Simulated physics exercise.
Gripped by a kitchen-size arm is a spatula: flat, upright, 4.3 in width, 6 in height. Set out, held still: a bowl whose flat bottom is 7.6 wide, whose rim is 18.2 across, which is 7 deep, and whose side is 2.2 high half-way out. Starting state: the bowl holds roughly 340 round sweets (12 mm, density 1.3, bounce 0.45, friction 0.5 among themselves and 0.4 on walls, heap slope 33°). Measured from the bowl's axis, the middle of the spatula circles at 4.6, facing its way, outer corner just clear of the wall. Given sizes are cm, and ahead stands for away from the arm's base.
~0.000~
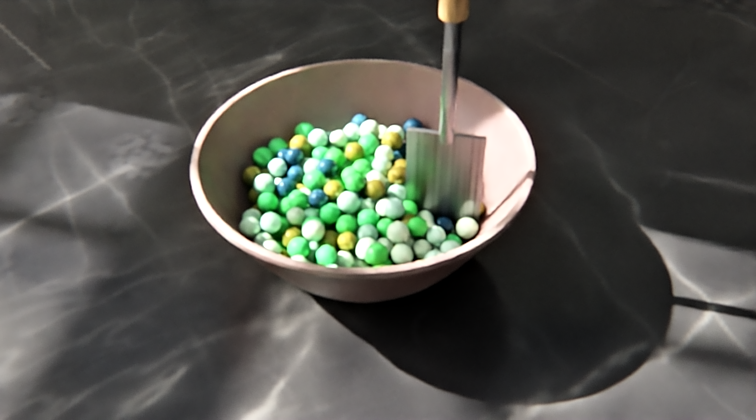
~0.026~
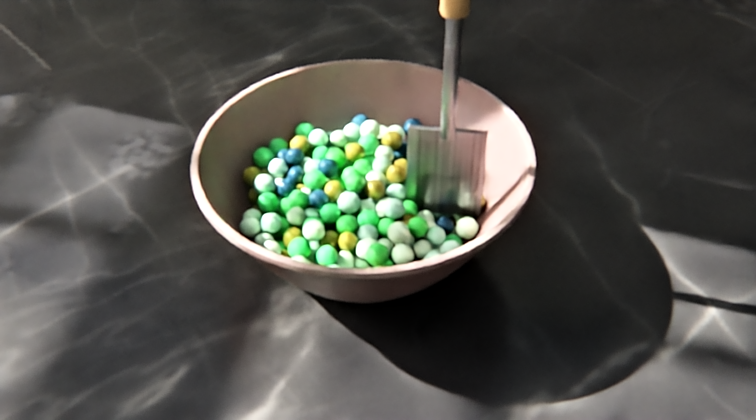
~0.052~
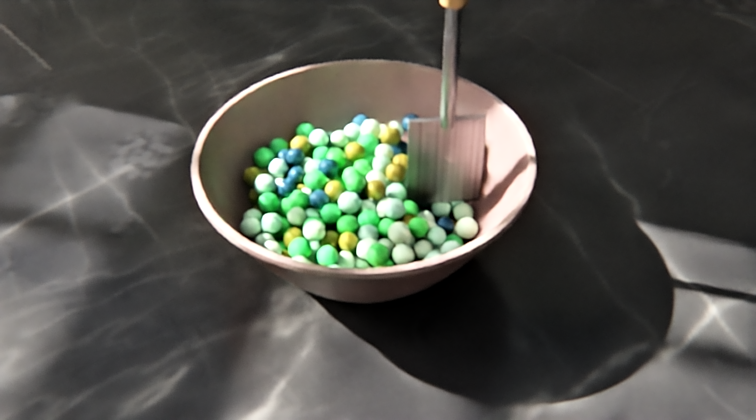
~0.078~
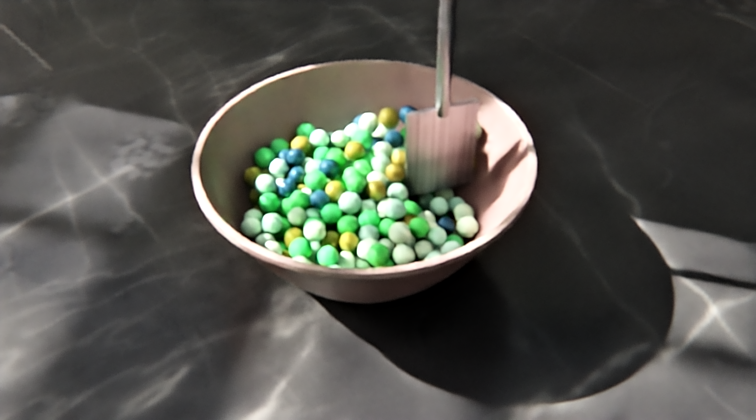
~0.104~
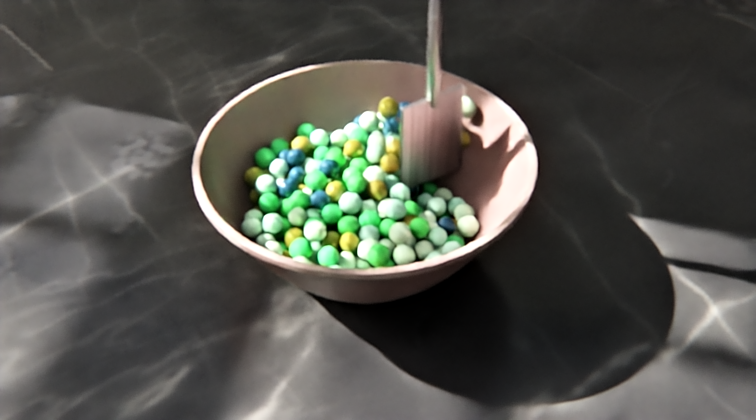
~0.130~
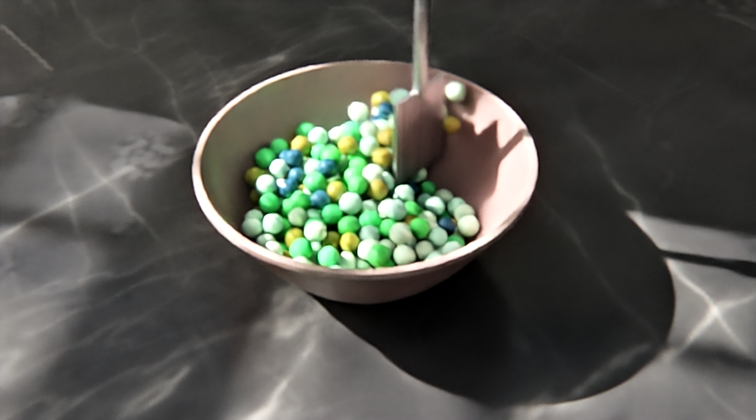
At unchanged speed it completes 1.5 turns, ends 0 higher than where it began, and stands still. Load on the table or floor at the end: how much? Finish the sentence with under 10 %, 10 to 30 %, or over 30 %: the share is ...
The share is 10 to 30 %.
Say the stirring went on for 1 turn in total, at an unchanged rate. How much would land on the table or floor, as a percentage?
Close to 15 in a hundred.
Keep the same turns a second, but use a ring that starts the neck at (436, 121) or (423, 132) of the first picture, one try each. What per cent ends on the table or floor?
20 and 5 per cent.
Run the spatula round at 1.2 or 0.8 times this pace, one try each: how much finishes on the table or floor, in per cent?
Around 25 percent for the first try and 15 percent for the second.
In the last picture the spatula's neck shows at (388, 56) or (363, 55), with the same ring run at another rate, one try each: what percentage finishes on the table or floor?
Close to 35 and 45 in a hundred.
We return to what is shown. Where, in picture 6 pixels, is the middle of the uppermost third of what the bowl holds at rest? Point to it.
Estimated centre: (307, 231).
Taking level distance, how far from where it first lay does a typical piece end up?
My guess is close to 6 centimetres.
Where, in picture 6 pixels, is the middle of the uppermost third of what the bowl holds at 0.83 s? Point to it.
Near (372, 115).
After 0.48 s, 247° round, highest piece 9 above the table; 324 in the bowl, 11 on the table or floor, 10 in flight or on the tool.
After 0.83 s, 75° round, highest piece 9 above the table; 291 in the bowl, 46 on the table or floor, 8 in flight or on the tool.
After 1.20 s, 180° round, highest piece 7 above the table; 277 in the bowl, 68 on the table or floor.
After 1.90 s, 180° round, highest piece 7 above the table; 277 in the bowl, 68 on the table or floor.
In the end, 277 in the bowl, 68 on the table or floor. That is 20 % on the table or floor.
